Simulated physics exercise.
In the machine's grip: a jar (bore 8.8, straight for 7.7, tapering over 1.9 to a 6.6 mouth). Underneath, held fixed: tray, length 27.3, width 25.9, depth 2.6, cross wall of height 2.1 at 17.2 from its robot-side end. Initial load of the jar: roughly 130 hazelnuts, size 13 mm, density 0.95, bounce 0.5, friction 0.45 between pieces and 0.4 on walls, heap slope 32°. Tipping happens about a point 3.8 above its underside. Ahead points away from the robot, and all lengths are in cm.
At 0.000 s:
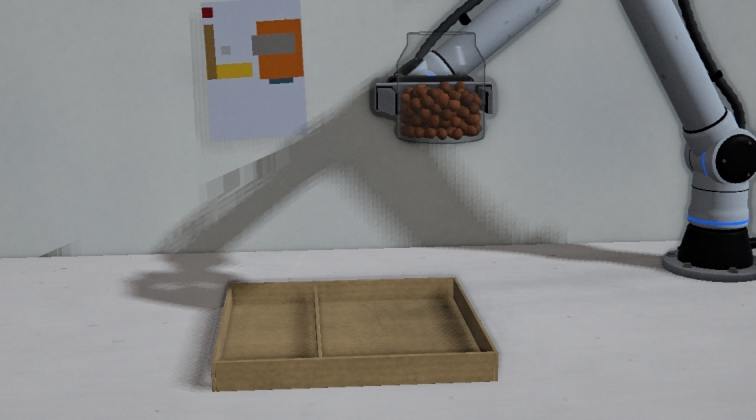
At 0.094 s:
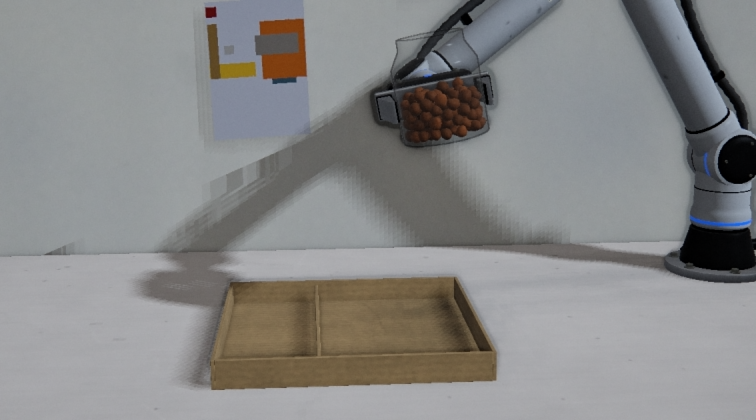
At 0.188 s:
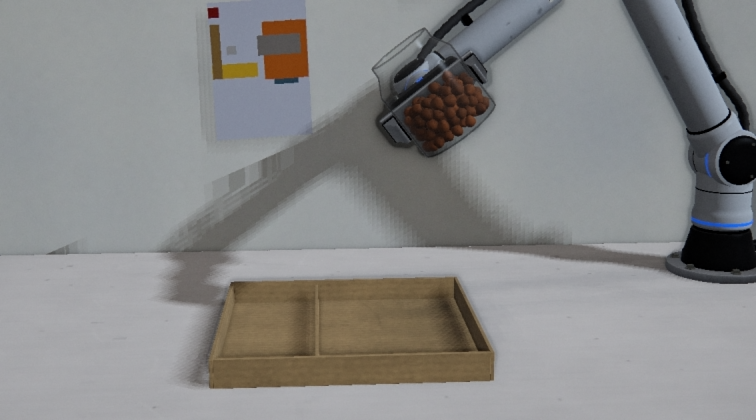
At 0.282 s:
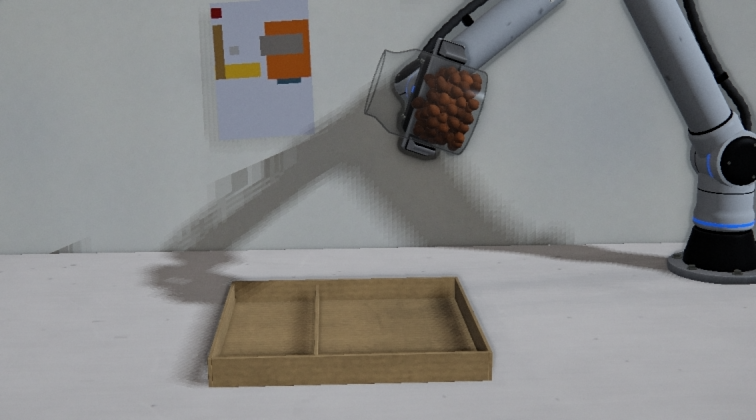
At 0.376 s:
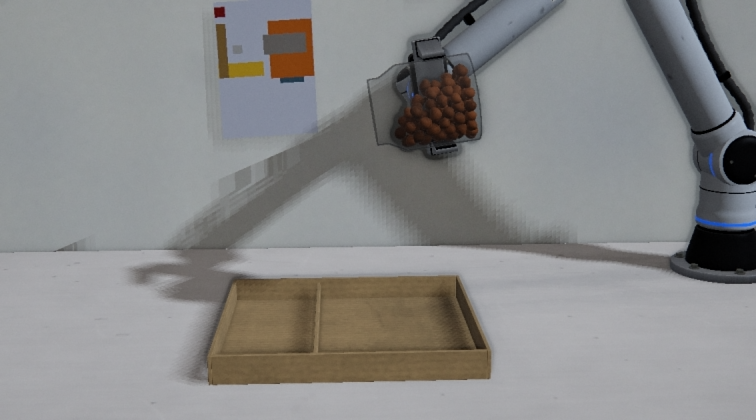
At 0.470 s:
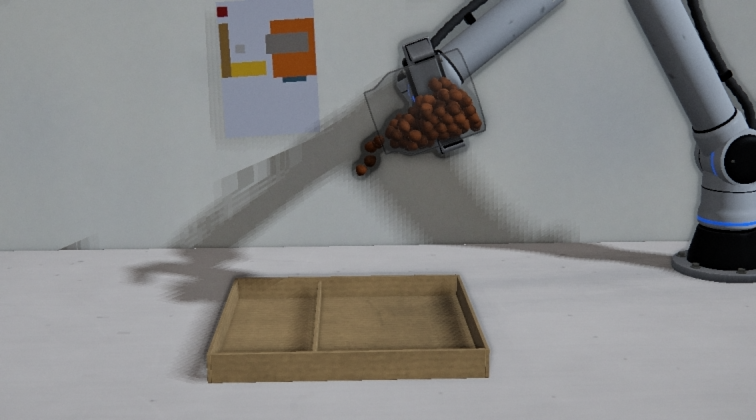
To begin with, a robot arm holds a clear jar of hazelnuts upright above an empty, divided wooden tray. The arm tips the jar steadily to the left until it lies on its side and the nuts shift toward its mouth. Tilted slightly further, its mouth lets the first few nuts out.
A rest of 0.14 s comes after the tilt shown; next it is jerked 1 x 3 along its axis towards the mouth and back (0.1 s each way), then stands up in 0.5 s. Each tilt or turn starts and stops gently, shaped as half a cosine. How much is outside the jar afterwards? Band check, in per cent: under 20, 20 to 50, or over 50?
20 to 50 per cent.
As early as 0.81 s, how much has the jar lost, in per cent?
Fraction out of jar by that time: Approx. 30 per cent.
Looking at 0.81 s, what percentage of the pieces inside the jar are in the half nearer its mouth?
90 %.
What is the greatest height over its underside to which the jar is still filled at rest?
Roughly 5.5 cm up.
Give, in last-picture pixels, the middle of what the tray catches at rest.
I'd place it near (270, 328) in the last picture.
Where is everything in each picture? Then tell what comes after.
In the first picture, jar middle at (441, 102), upright; upper third of the load around (439, 98), from x 405 to 475, top at y 85; 129 in the jar.
In the second picture, jar middle at (441, 102), tipped 10°; upper third of the load around (446, 98), from x 405 to 480, top at y 85.
In the third picture, jar middle at (439, 102), tipped 38°; upper third of the load around (455, 94), from x 410 to 485, top at y 75.
In the fourth picture, jar middle at (439, 103), tipped 71°; upper third of the load around (454, 87), from x 420 to 475, top at y 70.
In the fifth picture, jar middle at (439, 102), tipped 99°; upper third of the load around (453, 91), from x 400 to 470, top at y 70.
In the sixth picture, jar middle at (438, 101), tipped 109°; upper third of the load around (448, 101), from x 360 to 475, top at y 85; 127 in the jar, 2 in flight or on a rim.
By 0.81 s, tipped 109°, highest piece 26 above the table; 93 in the jar, 10 in the far-side part, 6 in the robot-side part, 20 in flight or on a rim.
By 1.14 s, tipped 28°, highest piece 30 above the table; 75 in the jar, 34 in the far-side part, 17 in the robot-side part, 1 on the table or floor, 2 in flight or on a rim.
By 1.51 s, upright, highest piece 28 above the table; 75 in the jar, 33 in the far-side part, 16 in the robot-side part, 5 on the table or floor.
By 2.21 s, upright, highest piece 28 above the table; 75 in the jar, 33 in the far-side part, 16 in the robot-side part, 5 on the table or floor.
Final count, 75 in the jar, 33 in the far-side part, 16 in the robot-side part, 5 on the table or floor. That is 42 % outside the jar.
